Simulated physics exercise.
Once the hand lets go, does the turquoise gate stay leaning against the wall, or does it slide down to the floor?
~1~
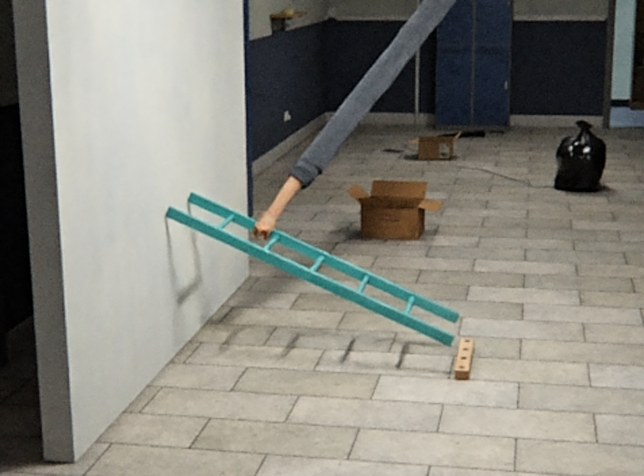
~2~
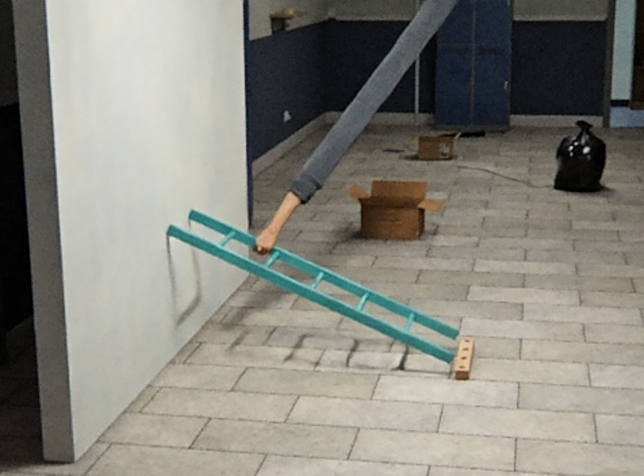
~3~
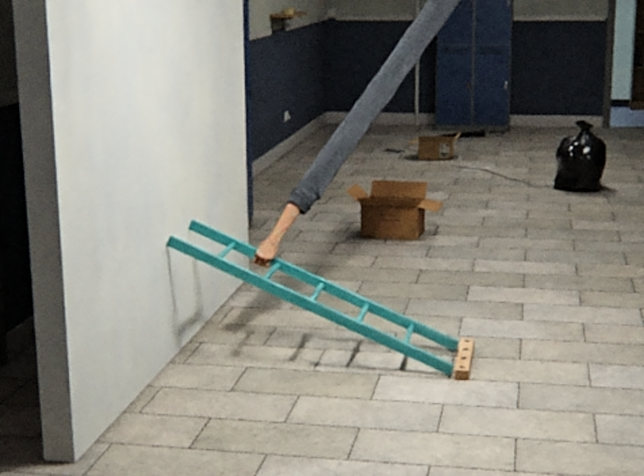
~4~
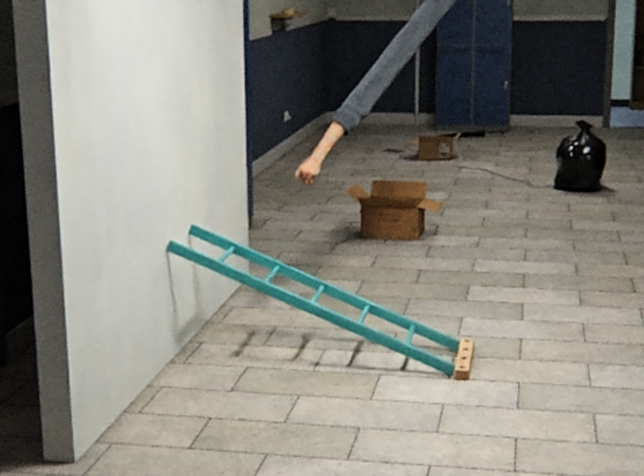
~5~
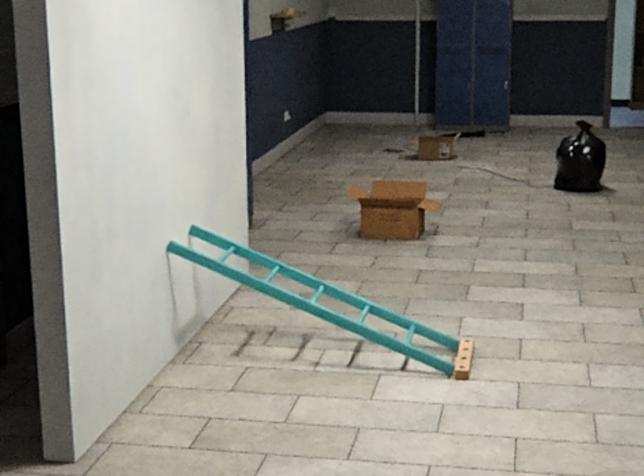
It stays leaning against the wall, with its lower end resting at the wooden strip after the hand has gone.
